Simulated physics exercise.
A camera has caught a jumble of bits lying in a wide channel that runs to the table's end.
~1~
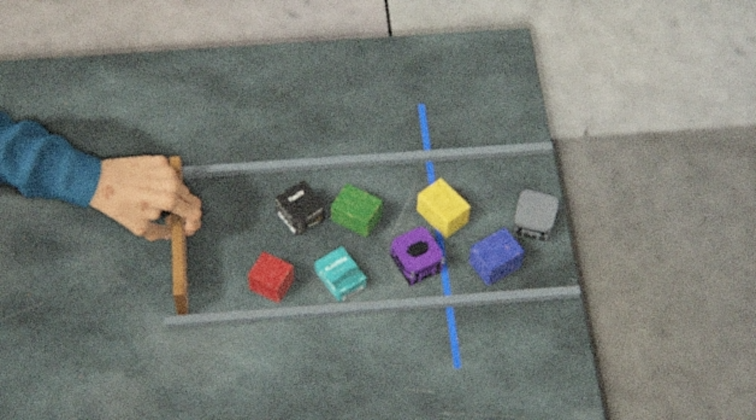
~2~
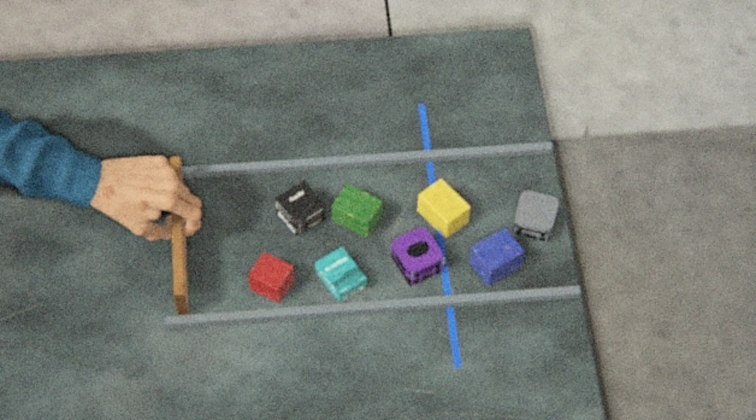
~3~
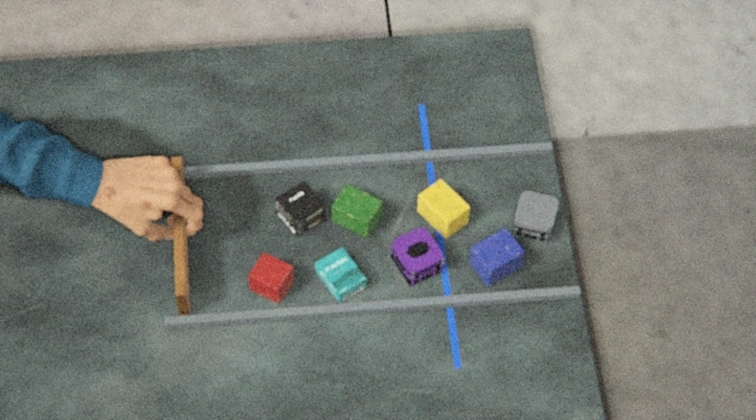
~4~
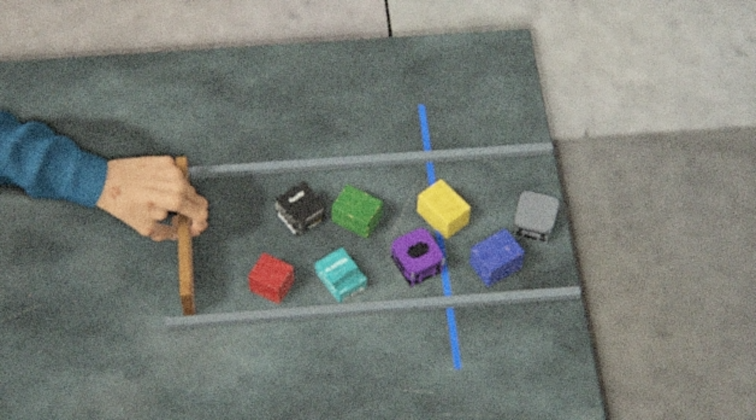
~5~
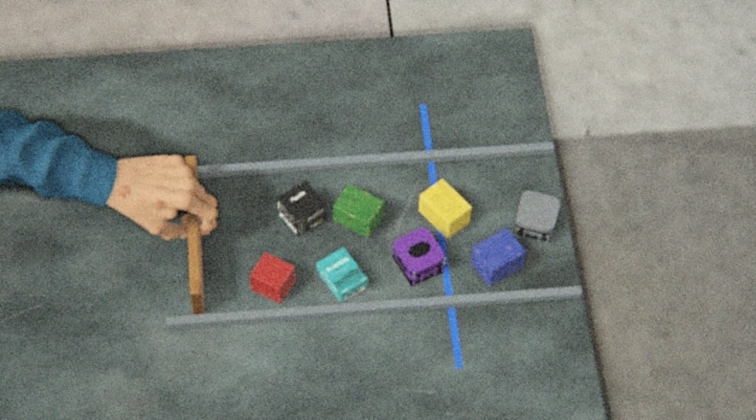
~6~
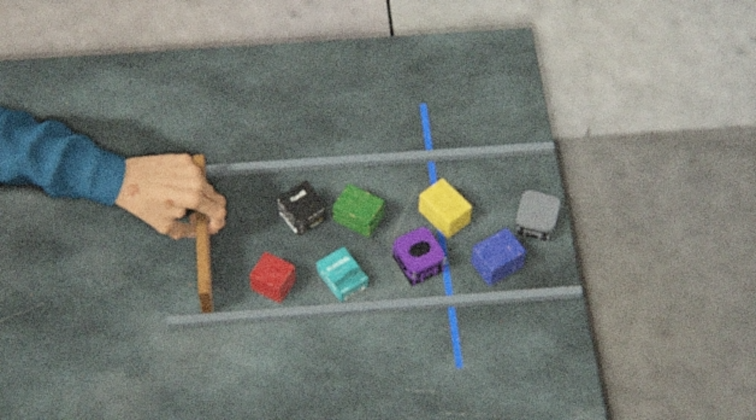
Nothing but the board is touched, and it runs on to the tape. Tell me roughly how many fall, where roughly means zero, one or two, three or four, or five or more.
Roughly, zero fall.
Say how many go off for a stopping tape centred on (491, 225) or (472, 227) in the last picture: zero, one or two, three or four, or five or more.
With the tape at the first place the answer is 3 or 4, and at the second place it's one to two.
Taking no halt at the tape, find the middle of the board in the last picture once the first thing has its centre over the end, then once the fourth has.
I'd say close to (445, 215), then close to (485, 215).
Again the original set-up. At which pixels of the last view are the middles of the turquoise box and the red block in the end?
The turquoise box at (495, 259), the red block at (462, 255).
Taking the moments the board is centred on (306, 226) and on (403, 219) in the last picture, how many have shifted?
By then 4, and 7.
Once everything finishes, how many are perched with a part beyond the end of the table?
Number: 2.
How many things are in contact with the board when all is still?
2 in contact.
Soon after, none off yet; grey case at rest near (537, 216); blue block at rest near (498, 257); yellow block at rest near (445, 209).
After that, none off yet; grey case at rest near (537, 216); blue block at rest near (498, 257); yellow block moving near (452, 208).
And then, none off yet; grey case at rest near (539, 216); blue block displaced about its own width near (542, 260); yellow block displaced about its own width near (502, 206).
In the end, the number that fall off is zero.
